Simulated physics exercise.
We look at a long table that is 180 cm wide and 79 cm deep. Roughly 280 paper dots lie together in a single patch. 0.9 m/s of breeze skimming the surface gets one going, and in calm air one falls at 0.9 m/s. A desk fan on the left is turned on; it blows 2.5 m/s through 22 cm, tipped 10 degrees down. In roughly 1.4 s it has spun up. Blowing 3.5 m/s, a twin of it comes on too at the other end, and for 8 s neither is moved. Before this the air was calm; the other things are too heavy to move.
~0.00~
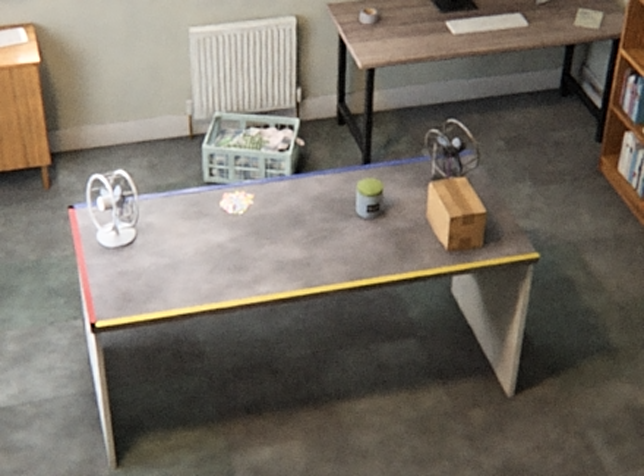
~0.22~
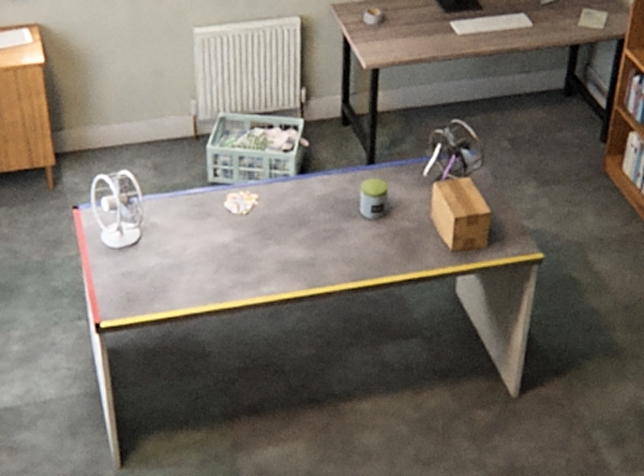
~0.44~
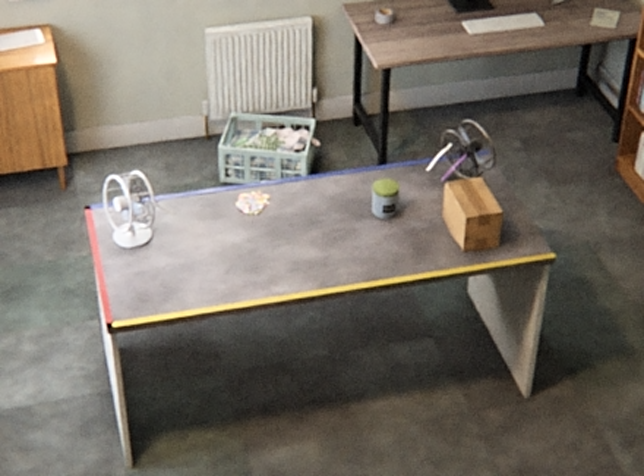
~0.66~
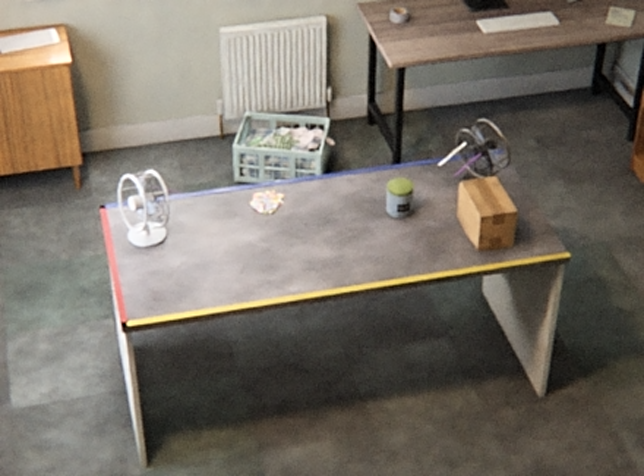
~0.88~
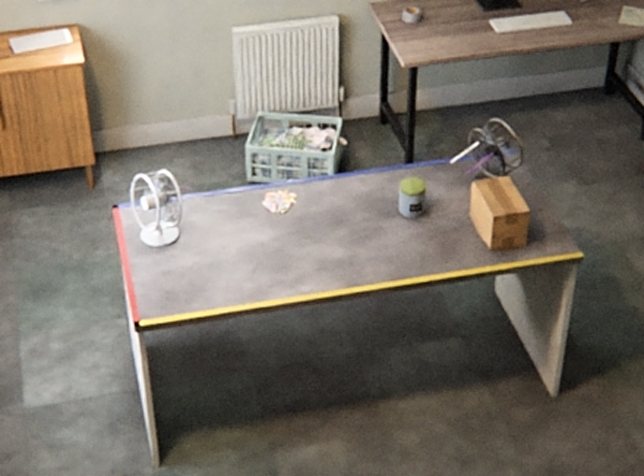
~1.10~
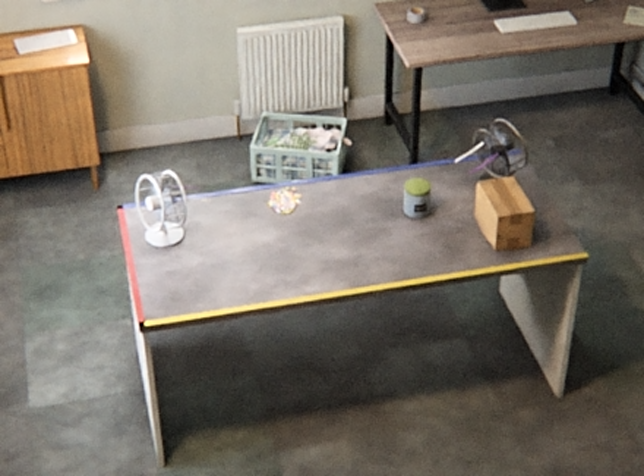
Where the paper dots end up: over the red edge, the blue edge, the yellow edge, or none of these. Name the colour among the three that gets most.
The blue edge gets most.
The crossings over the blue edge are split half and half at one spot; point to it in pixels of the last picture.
Near (302, 180).
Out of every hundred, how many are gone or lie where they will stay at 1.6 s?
I reckon around 15 per cent.
After 1.6 s, 0 % are over the yellow edge, 0 % over the red edge and 47 % over the blue edge; the middle of those left on the top is near (300, 201); 14 % are gone or lie where they will stay.
After 2.6 s, 5 % are over the yellow edge, 2 % over the red edge and 80 % over the blue edge; 81 % are gone or lie where they will stay.
After 4.4 s, 6 % are over the yellow edge, 7 % over the red edge and 83 % over the blue edge; 95 % are gone or lie where they will stay.
After 8.0 s, at the end, 7 % are over the yellow edge, 8 % over the red edge and 83 % over the blue edge.
